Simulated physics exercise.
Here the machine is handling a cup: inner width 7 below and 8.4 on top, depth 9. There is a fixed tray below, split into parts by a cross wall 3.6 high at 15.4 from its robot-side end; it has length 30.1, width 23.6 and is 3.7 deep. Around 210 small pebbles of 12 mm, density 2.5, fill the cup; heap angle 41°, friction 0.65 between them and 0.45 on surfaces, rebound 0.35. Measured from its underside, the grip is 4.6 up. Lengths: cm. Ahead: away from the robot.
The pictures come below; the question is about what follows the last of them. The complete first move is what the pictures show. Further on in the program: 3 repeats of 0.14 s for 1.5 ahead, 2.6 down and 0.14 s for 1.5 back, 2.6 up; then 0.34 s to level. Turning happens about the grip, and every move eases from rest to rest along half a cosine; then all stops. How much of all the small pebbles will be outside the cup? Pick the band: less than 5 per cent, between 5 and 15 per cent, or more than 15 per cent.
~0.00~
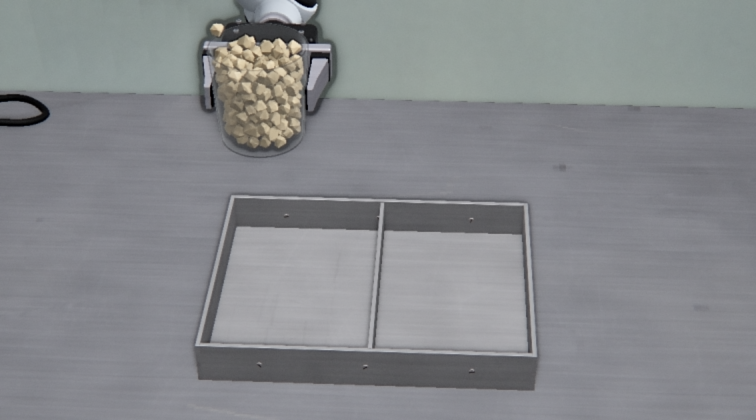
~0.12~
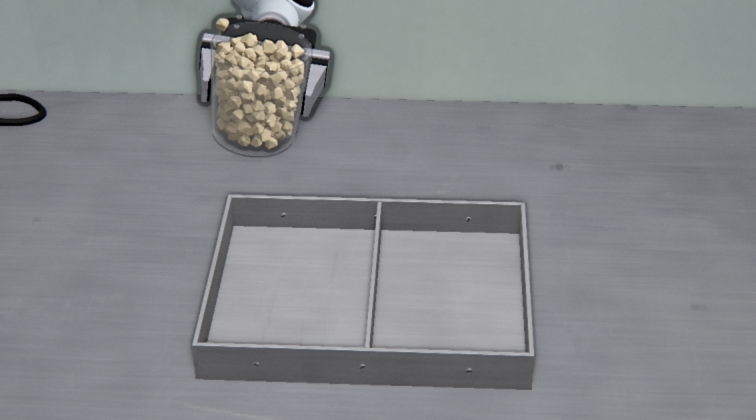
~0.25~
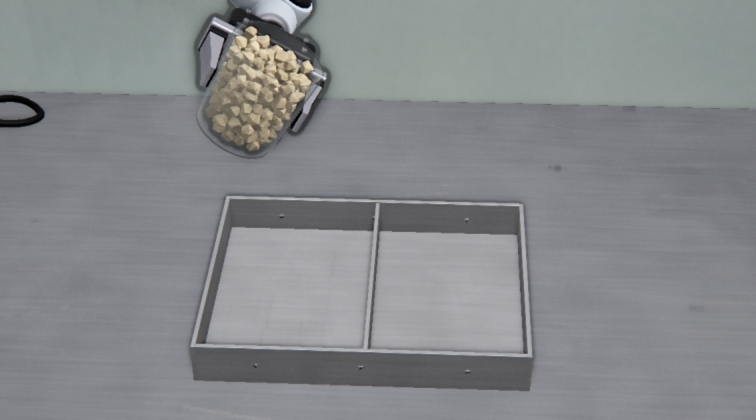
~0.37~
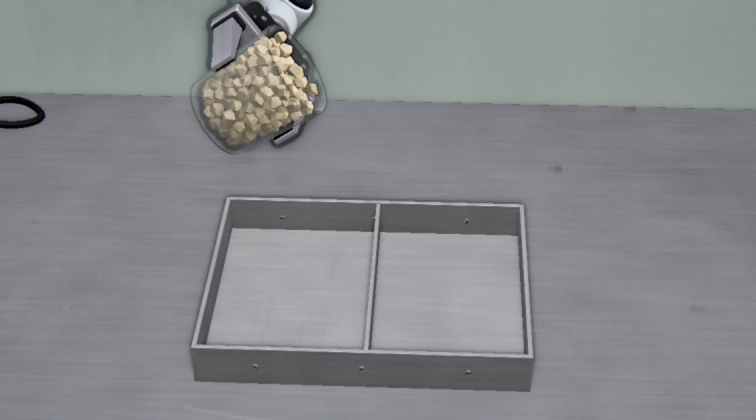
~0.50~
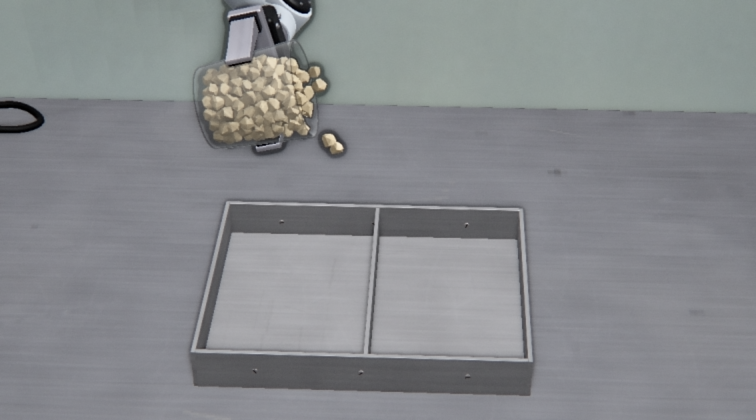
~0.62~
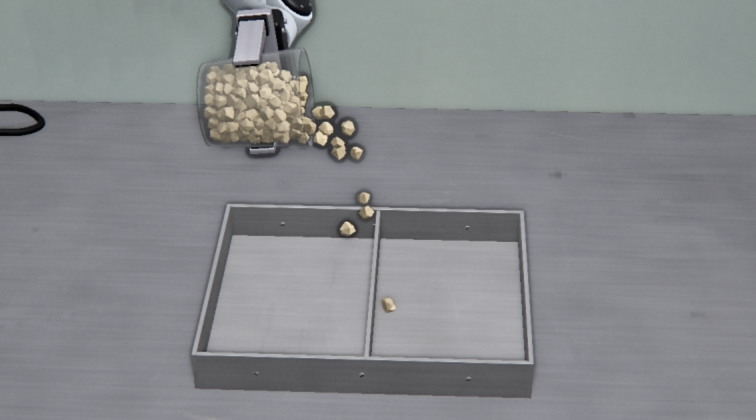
The share is more than 15 per cent.
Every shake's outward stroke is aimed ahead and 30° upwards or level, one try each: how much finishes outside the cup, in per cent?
You'd get about 60 per cent with the first setting and about 55 per cent with the second.
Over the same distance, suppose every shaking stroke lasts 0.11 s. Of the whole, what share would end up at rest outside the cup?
Then about 20 per cent.
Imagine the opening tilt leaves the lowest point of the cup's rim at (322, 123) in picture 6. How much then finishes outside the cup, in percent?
Around 5 per cent of it.
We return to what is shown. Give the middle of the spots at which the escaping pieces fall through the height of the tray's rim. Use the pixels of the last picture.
Look at roughly (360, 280) in the last picture.
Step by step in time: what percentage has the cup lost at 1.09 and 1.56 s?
At the first moment 15 per cent, at the second 25 per cent.
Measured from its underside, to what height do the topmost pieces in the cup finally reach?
About 8.5 cm.
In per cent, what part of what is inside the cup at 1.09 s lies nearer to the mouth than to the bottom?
I'd guess about 45 percent of it.
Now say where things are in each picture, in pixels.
In the first picture, the cup middle at (260, 94), level; upper third of the load around (258, 66), from x 220 to 295, top at y 30; 214 in the cup.
In the second picture, the cup middle at (257, 93), tilted 8° forward; upper third of the load around (257, 66), from x 220 to 300, top at y 25.
In the third picture, the cup middle at (255, 94), tilted 29° forward; upper third of the load around (257, 68), from x 210 to 305, top at y 35.
In the fourth picture, the cup middle at (255, 95), tilted 55° forward; upper third of the load around (262, 71), from x 205 to 310, top at y 40.
In the fifth picture, the cup middle at (254, 99), tilted 76° forward; upper third of the load around (257, 80), from x 210 to 335, top at y 60; 212 in the cup, 2 in flight or on a rim.
In the sixth picture, the cup middle at (255, 101), tilted 84° forward; upper third of the load around (252, 87), from x 210 to 390, top at y 65; 204 in the cup, 2 in the far-side part, 8 in flight or on a rim.
After 1.09 s, tilted 84° forward, highest piece 24 above the table; 181 in the cup, 15 in the far-side part, 14 in the robot-side part, 4 in flight or on a rim.
After 1.56 s, tilted 66° forward, highest piece 26 above the table; 163 in the cup, 28 in the robot-side part, 23 in the far-side part.
After 2.00 s, level, highest piece 28 above the table; 163 in the cup, 28 in the robot-side part, 23 in the far-side part.
After 3.05 s, level, highest piece 27 above the table; 163 in the cup, 28 in the robot-side part, 23 in the far-side part.
In the end, 163 in the cup, 28 in the robot-side part, 23 in the far-side part. That is 24 % outside the cup.
